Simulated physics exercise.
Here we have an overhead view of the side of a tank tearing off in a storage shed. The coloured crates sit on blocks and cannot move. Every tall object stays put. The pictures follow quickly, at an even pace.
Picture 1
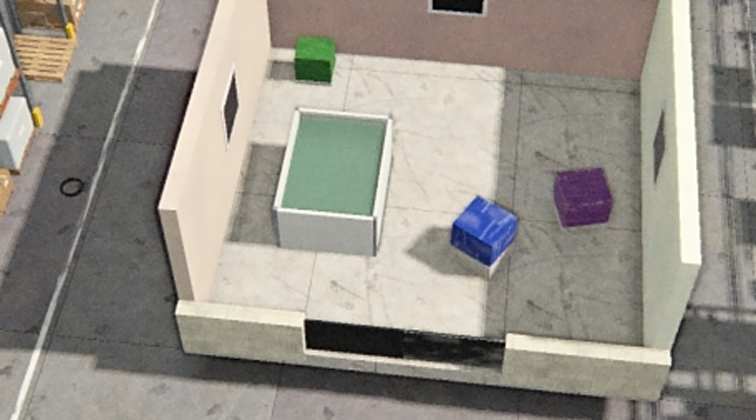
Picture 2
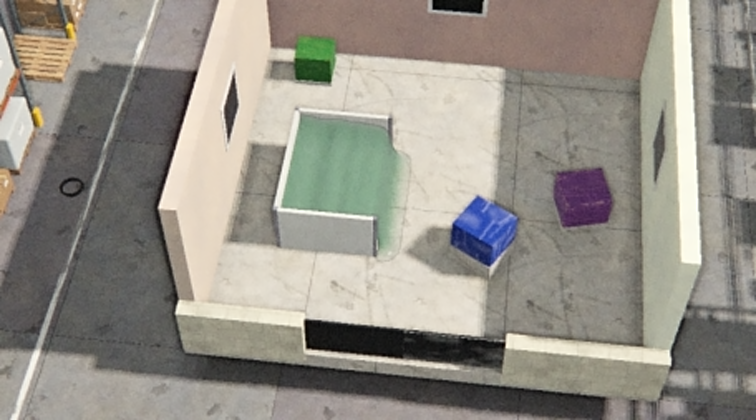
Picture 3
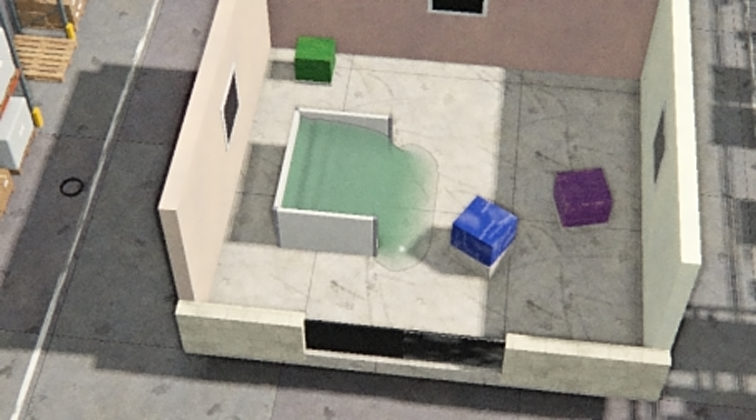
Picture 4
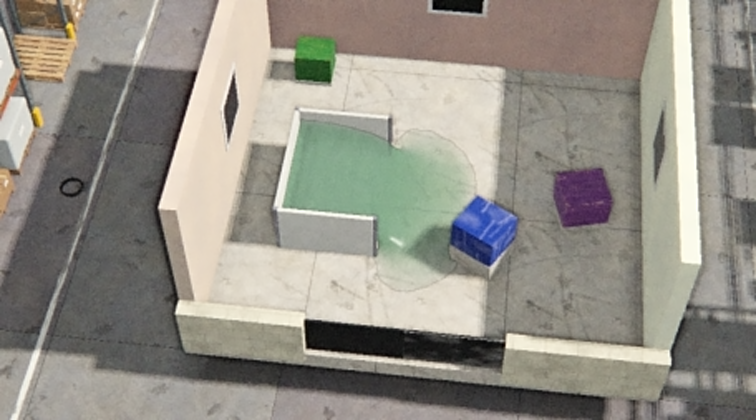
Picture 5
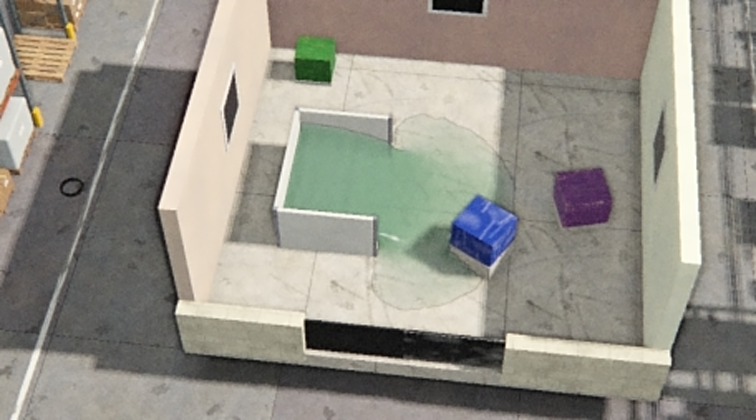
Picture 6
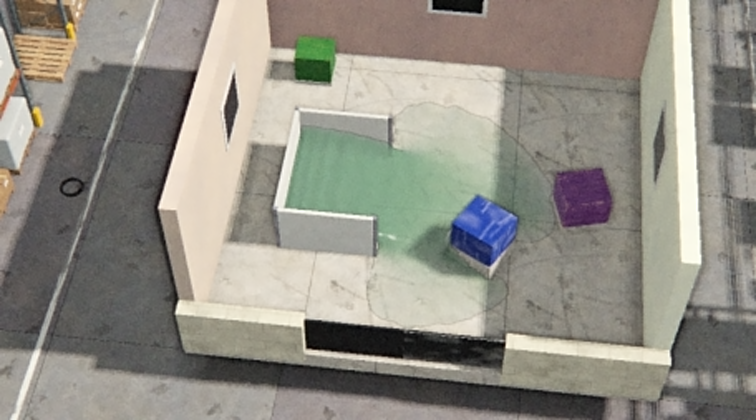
Greenish water fills an open, white-walled tank, still at first, inside a roofless storage shed with pale walls, seen from a high, fixed overhead view. A green box sits at the back left, a blue box right of the tank, and a purple box farther right. The tank's right side gives way, and water pours rightward, fanning across the floor around the blue box and reaching the purple one.
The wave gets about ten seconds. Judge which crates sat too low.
The purple crate was too low. The blue crate was too low. The green crate was too low.
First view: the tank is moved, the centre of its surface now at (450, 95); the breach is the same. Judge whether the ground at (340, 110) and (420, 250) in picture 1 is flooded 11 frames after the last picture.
The first spot is not reached and the second is not reached.
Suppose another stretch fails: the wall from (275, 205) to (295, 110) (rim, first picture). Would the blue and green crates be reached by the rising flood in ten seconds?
Result - blue crate stays clear, green crate gets flooded.
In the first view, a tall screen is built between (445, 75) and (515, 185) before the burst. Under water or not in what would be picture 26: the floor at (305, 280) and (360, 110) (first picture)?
As listed: No water, under water.
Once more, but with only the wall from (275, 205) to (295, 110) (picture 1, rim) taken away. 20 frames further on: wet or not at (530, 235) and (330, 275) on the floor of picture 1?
First spot unflooded, second spot swamped.
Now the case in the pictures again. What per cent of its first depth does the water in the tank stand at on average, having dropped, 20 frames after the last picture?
About 10 per cent.
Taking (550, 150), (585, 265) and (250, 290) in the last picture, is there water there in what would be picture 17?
Going through them in order, I'd say drenched, drenched and clear.
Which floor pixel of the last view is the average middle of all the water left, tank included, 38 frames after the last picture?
About (478, 196).
A moment on, water covers 50 % of the floor; the purple crate water round its plinth, the blue crate water round its plinth, the green crate not reached.
Next, water covers 60 % of the floor; the purple crate water round its plinth, the blue crate water round its plinth, the green crate not reached.
Then, water covers 65 % of the floor; the purple crate water round its plinth, the blue crate water round its plinth, the green crate not reached.
Later, water covers 95 % of the floor; the purple crate water round its plinth, the blue crate water round its plinth, the green crate water round its plinth.
In the end, water covers 100 % of the floor; the purple crate was topped, the blue crate was topped, the green crate was topped.
